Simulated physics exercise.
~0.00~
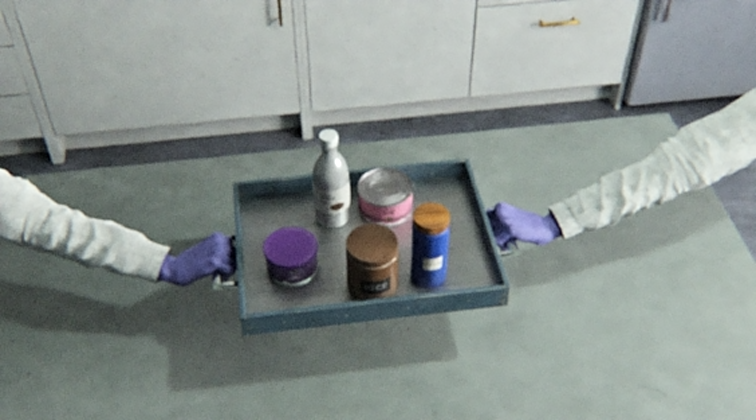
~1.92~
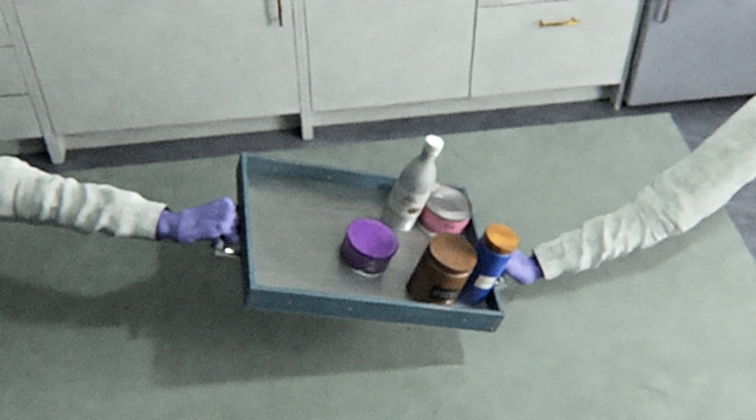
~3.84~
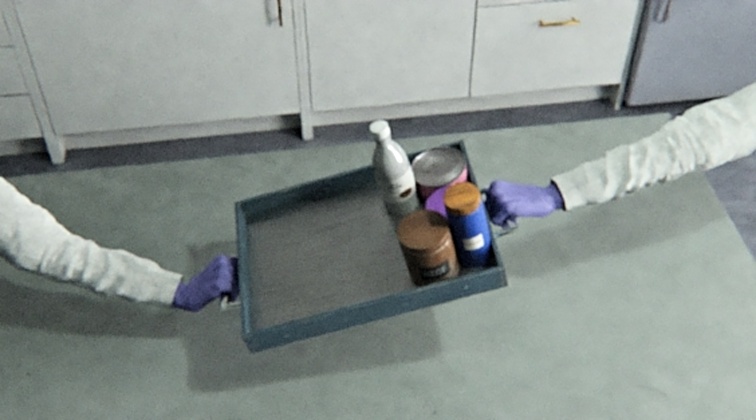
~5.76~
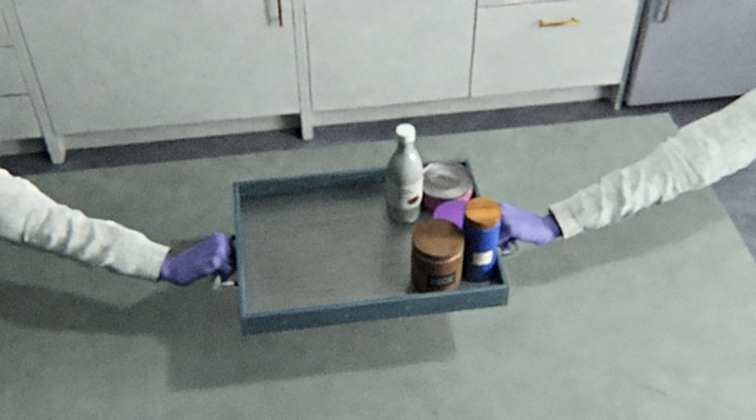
In a kitchen, purple-gloved hands tilting a tray right, then left, before levelling it, five containers ending upright, bunched toward the right.
